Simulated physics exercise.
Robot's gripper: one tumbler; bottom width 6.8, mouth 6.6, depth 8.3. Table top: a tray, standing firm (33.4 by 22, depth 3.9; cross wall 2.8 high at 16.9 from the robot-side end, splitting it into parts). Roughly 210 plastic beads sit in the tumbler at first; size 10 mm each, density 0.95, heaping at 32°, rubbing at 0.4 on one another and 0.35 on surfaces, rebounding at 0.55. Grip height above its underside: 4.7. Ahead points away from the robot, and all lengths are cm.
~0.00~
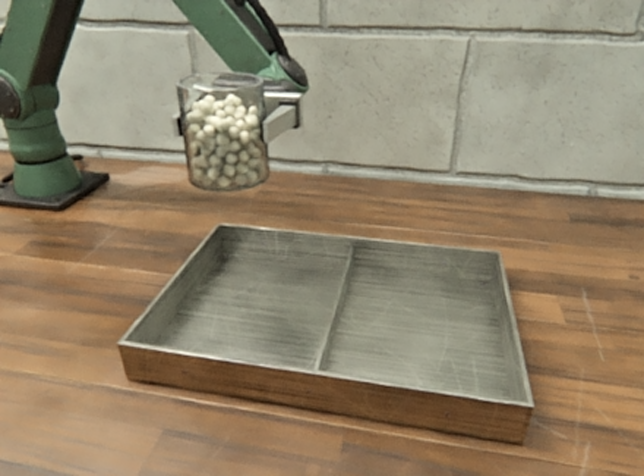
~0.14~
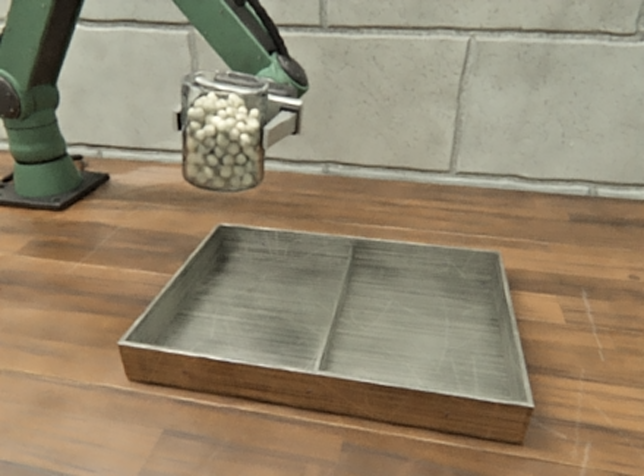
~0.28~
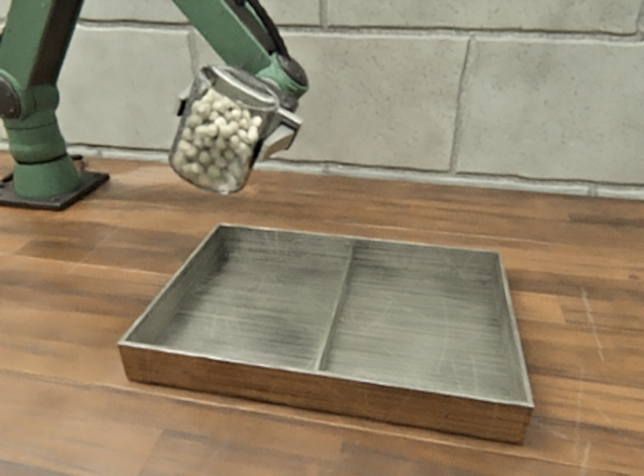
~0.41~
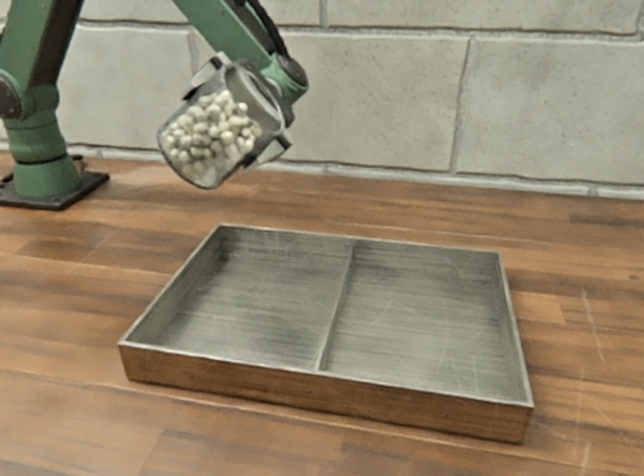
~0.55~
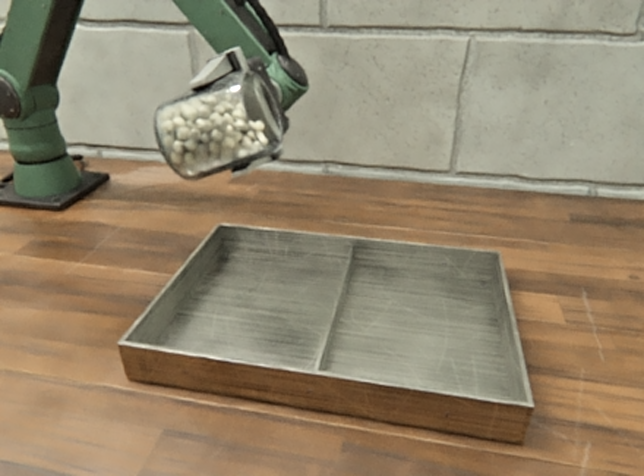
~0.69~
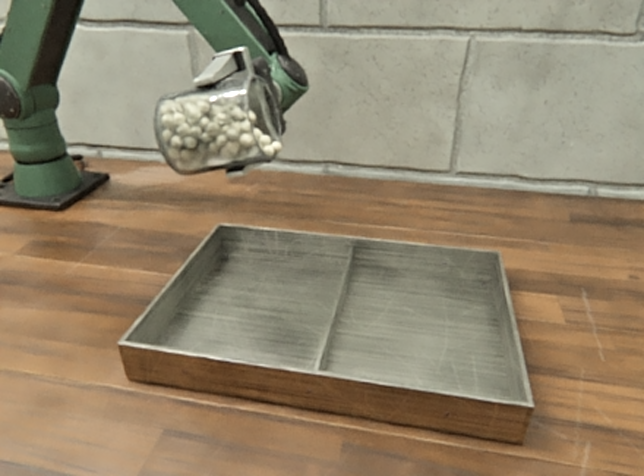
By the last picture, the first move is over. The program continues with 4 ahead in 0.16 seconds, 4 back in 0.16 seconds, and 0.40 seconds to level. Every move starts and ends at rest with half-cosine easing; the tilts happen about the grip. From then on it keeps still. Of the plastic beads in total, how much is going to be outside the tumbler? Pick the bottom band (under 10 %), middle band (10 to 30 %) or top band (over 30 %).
Middle band.
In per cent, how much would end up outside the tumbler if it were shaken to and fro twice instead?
In that case, some 35 per cent.
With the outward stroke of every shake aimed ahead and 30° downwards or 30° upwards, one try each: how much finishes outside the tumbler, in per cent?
Roughly 10 per cent, then 20 per cent.
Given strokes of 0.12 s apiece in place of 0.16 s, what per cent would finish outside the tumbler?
About 35 per cent in that case.
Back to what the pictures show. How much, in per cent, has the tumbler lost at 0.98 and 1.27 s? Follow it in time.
The share out is 15 per cent at the earlier time and 20 per cent at the later one.
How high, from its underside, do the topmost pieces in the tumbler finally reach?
The top sits some 6.5 cm up.
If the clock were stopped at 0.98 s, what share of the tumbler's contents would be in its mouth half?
Around 45 per cent of it.
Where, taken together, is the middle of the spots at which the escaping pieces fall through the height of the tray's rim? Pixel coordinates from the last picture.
(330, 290).
By 0.98 s, tilted 76° forward, highest piece 21 above the table; 181 in the tumbler, 1 in the far-side part, 26 in flight or on a rim.
By 1.27 s, tilted 22° forward, highest piece 23 above the table; 168 in the tumbler, 21 in the robot-side part, 17 in the far-side part, 2 in flight or on a rim.
By 1.61 s, level, highest piece 22 above the table; 168 in the tumbler, 20 in the robot-side part, 20 in the far-side part.
By 2.66 s, level, highest piece 22 above the table; 168 in the tumbler, 20 in the robot-side part, 20 in the far-side part.
Final count, 168 in the tumbler, 20 in the robot-side part, 20 in the far-side part. That is 19 % outside the tumbler.
